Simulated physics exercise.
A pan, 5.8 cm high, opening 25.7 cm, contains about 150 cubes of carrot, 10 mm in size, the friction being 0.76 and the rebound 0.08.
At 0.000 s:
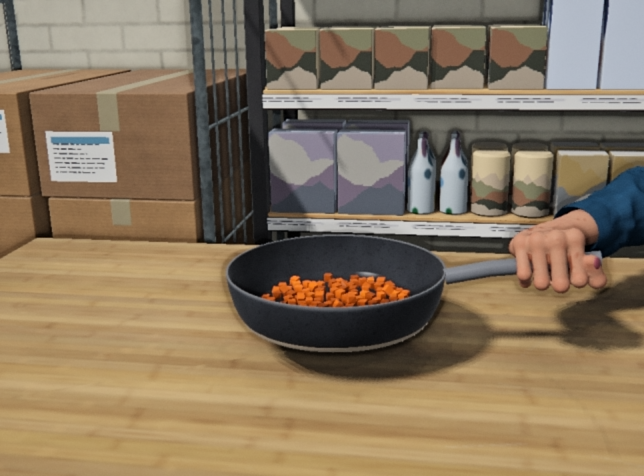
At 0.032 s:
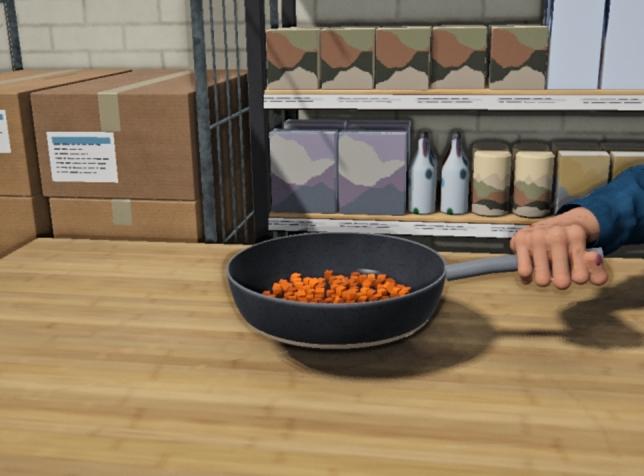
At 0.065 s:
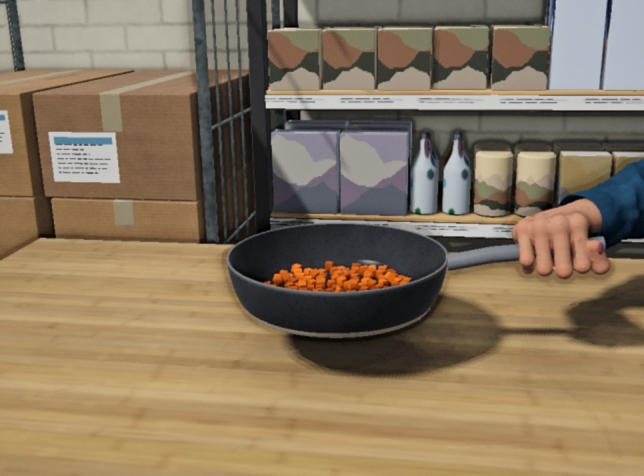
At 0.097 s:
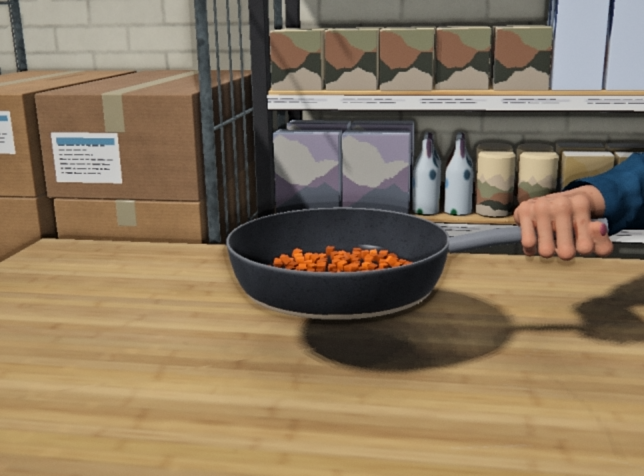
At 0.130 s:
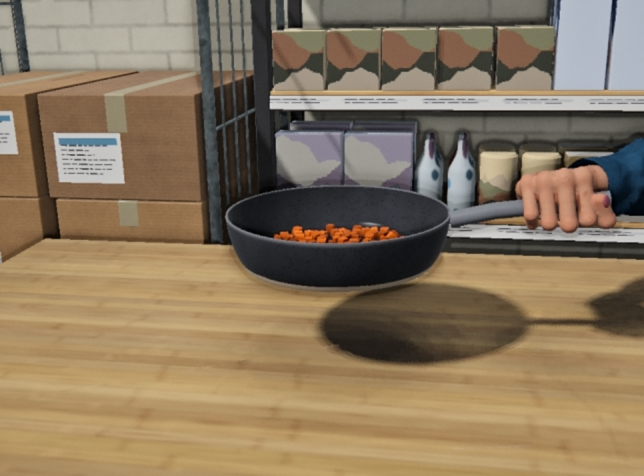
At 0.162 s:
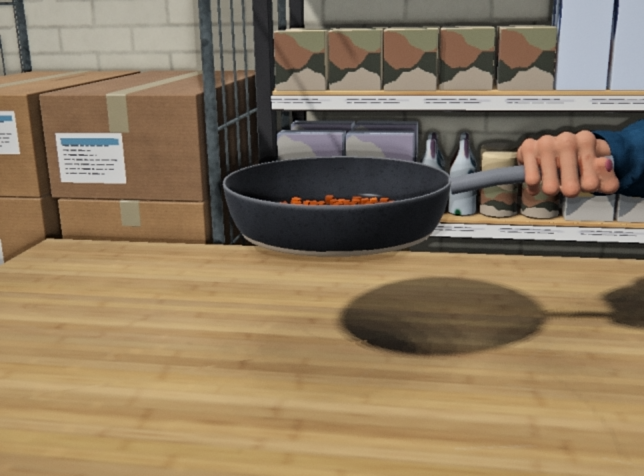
The clip shows a hand gripping the handle of a dark frying pan holding small orange carrot cubes, lifting it level off a wooden table before boxes and stocked shelves, its shadow sliding to the right below.
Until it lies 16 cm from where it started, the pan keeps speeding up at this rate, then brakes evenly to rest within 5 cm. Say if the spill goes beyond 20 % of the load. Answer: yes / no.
Answer: No.
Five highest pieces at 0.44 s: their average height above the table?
Estimate: Near 32 cm.
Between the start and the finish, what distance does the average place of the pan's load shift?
Some 2.5 cm.
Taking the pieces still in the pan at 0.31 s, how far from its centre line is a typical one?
7.0 centimetres or so.
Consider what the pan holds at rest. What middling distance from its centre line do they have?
7.0 centimetres, more or less.
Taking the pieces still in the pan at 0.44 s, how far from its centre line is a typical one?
I'd say close to 7.0 cm.
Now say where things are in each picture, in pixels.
In the first frame, pan at (336, 315); tilt 0 degrees; moved 0.0 cm; top of the load at (363, 282).
In the second frame, pan at (337, 312); tilt 0 degrees; moved 0.4 cm; top of the load at (363, 279).
In the third frame, pan at (338, 300); tilt 0 degrees; moved 1.8 cm; top of the load at (364, 270).
In the fourth frame, pan at (338, 281); tilt 0 degrees; moved 3.9 cm; top of the load at (365, 255).
In the fifth frame, pan at (338, 252); tilt 0 degrees; moved 7.0 cm; top of the load at (366, 232).
In the sixth frame, pan at (337, 214); tilt 0 degrees; moved 10.9 cm; top of the load at (365, 203). Its speed is now 1.35 m/s.
After 0.31 s, pan 100 %; middle of the pieces not yet landed near (323, 75).
Then, at 0.44 s, pan 100 %; middle of the pieces not yet landed near (310, 97).
After 0.55 s, pan 100 %; middle of the pieces not yet landed near (309, 132).
After 0.66 s, pan 100 %; middle of the pieces not yet landed near (309, 133).
At rest (1.2 s), pan 100 %.
